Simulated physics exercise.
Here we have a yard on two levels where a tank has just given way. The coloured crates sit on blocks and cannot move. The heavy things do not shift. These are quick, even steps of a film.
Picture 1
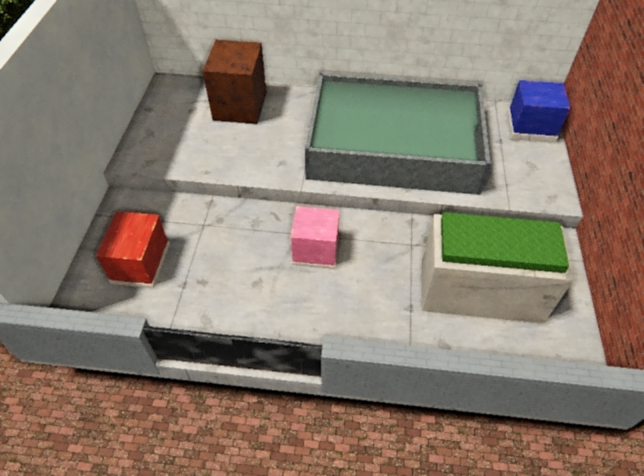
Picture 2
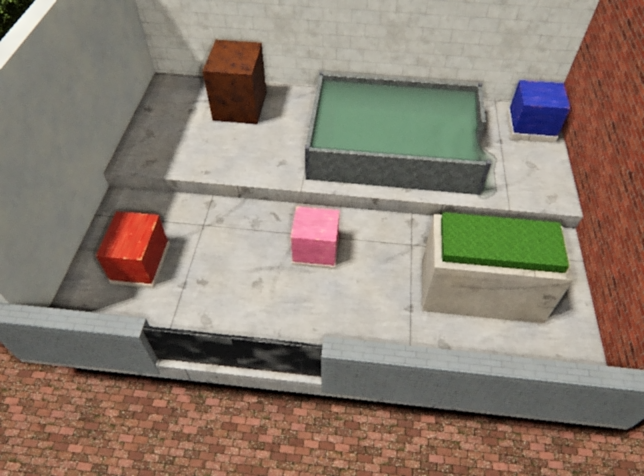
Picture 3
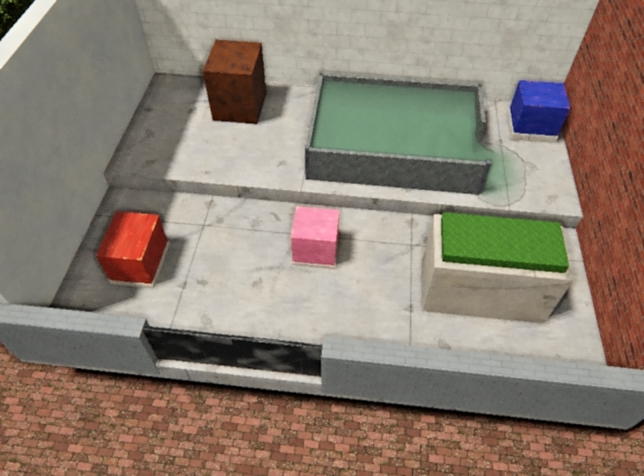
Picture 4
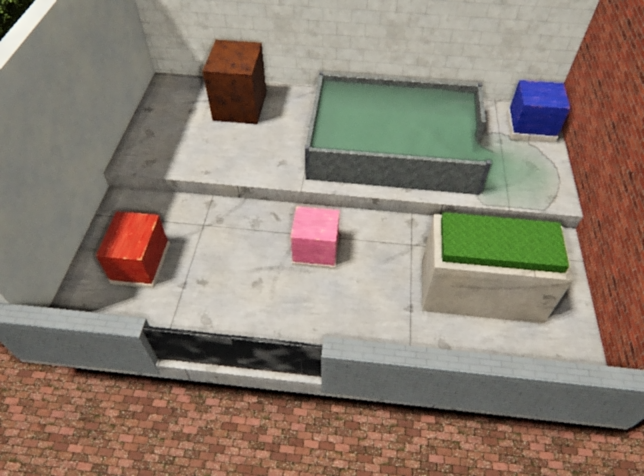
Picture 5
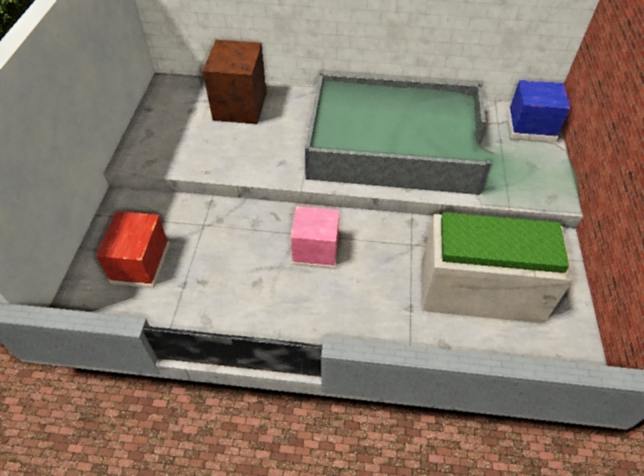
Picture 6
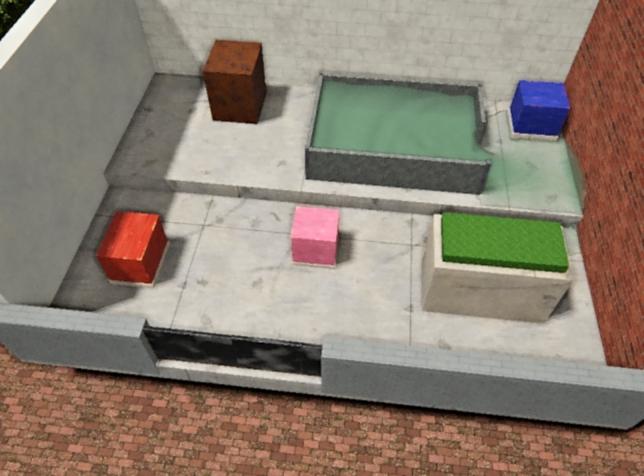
Green water pours from the tank's right side and spreads across the upper level.
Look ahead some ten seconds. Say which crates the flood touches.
The pink crate is soaked; the blue crate is soaked; the red crate is soaked.
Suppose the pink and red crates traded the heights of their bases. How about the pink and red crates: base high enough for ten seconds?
Then: Pink takes water, red is wetted.
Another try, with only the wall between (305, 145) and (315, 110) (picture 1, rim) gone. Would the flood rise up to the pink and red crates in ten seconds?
Pink gets wet; red is topped.
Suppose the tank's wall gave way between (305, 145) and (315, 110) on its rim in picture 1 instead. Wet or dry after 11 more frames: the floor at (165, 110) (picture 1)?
At that place: Covered.
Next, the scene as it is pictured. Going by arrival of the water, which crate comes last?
That is the red-painted one.
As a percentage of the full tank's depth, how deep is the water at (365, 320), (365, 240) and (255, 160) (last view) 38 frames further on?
About 10, 8 and 2 per cent.
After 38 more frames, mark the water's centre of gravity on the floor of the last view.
I would point to (403, 191).
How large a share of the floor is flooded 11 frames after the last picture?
Roughly 20 per cent.
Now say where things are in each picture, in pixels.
Still water in the open tank at (398, 119), in the first picture.
The front is at a hidden place, out from the gap at (477, 164), in the second picture.
The front is at (517, 160), out from the gap at (477, 164), in the third picture.
Water pours out at (476, 164) and has run to (549, 165), in the fourth picture.
Water pours out at (477, 164) and has run to (567, 156), in the fifth picture.
The front is at a hidden place, out from the gap at (477, 164), in the sixth picture.
A moment on, water covers 10 % of the floor; the pink crate not reached, the blue crate water round its plinth, the red crate not reached.
Next, water covers 20 % of the floor; the pink crate not reached, the blue crate water round its plinth, the red crate not reached.
Then, water covers 35 % of the floor; the pink crate not reached, the blue crate water round its plinth, the red crate not reached.
Later, water covers 70 % of the floor; the pink crate water round its plinth, the blue crate water round its plinth, the red crate water round its plinth.
In the end, water covers 90 % of the floor; the pink crate was topped, the blue crate was topped, the red crate was topped.
